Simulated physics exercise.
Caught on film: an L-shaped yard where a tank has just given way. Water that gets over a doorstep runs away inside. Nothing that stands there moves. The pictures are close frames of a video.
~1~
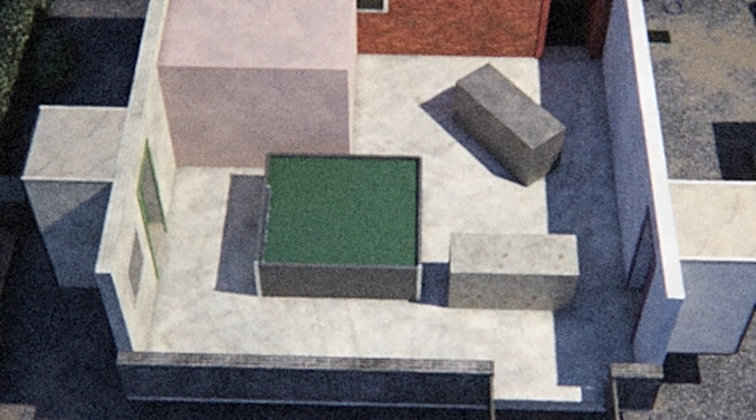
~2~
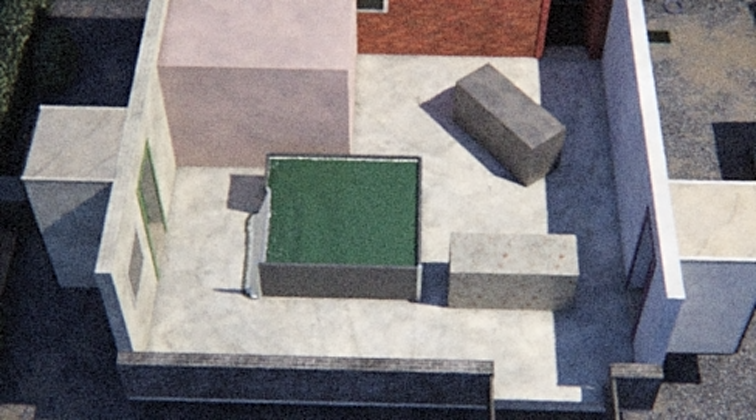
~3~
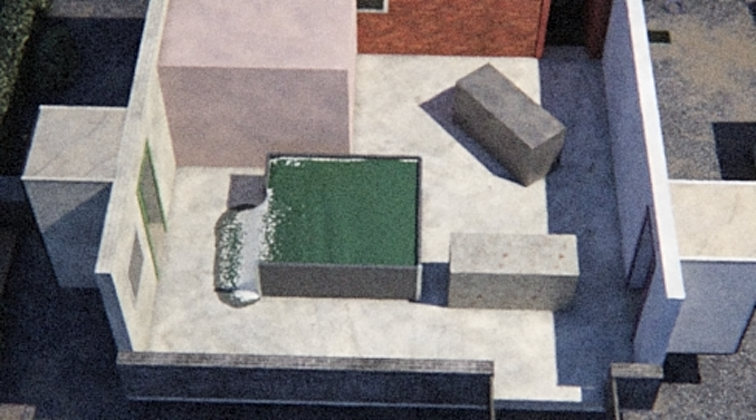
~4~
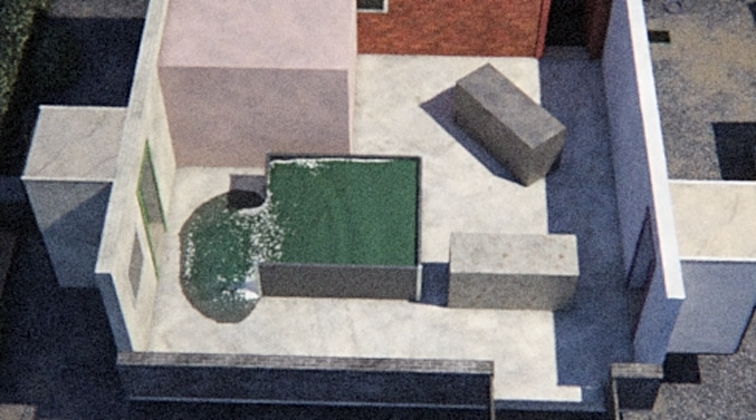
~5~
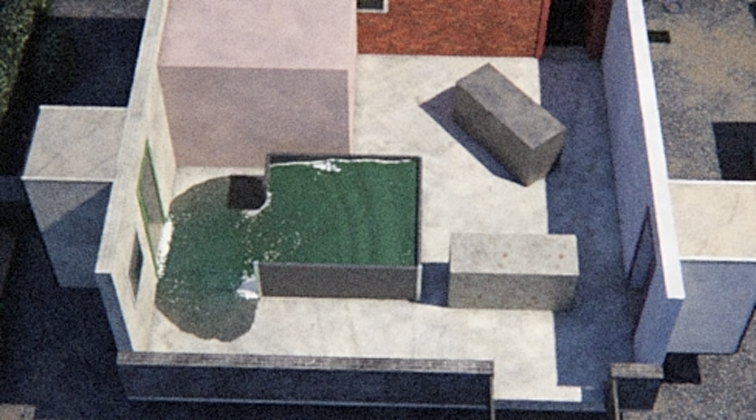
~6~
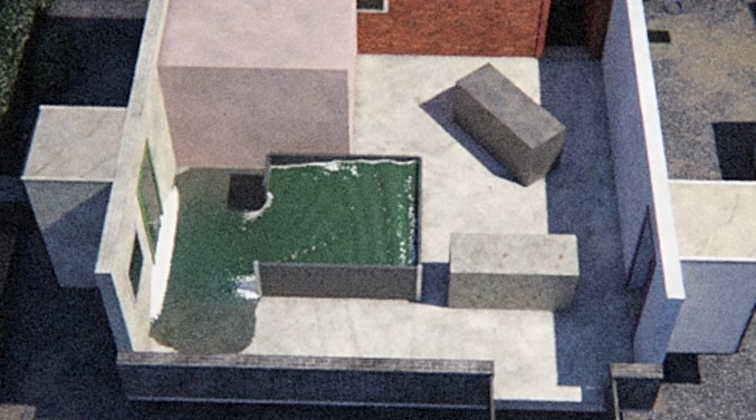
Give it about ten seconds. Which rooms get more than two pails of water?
One by one: The green door floods; the red door holds within the limit; the purple door floods.
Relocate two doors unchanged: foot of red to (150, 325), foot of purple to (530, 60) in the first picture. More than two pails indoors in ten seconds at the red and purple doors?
In short: Red floods; purple holds.
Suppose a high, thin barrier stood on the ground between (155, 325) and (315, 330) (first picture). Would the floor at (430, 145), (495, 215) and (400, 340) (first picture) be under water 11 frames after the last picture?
As listed: Dry, dry, no water.
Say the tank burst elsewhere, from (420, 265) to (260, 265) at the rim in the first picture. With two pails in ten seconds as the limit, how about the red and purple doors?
My reading: Red door holds, purple door lets more in.
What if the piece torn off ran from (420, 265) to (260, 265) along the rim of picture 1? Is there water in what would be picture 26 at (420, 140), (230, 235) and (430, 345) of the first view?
In turn: Dry, wet, awash.
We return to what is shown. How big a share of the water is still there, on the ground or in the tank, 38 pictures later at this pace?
Some 90 per cent.
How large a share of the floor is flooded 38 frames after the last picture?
Close to 70 %.
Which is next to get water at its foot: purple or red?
That is the purple-painted one.
A moment on, water covers 15 % of the floor; the green door far over two buckets in, the red door not reached, the purple door not reached.
Next, water covers 25 % of the floor; the green door far over two buckets in, the red door not reached, the purple door not reached.
Then, water covers 50 % of the floor; the green door far over two buckets in, the red door not reached, the purple door not reached.
Later, water covers 70 % of the floor; the green door far over two buckets in, the red door not reached, the purple door over two buckets in.
In the end, water covers 100 % of the floor; the green door far over two buckets in, the red door wet at the sill, nothing in, the purple door far over two buckets in.
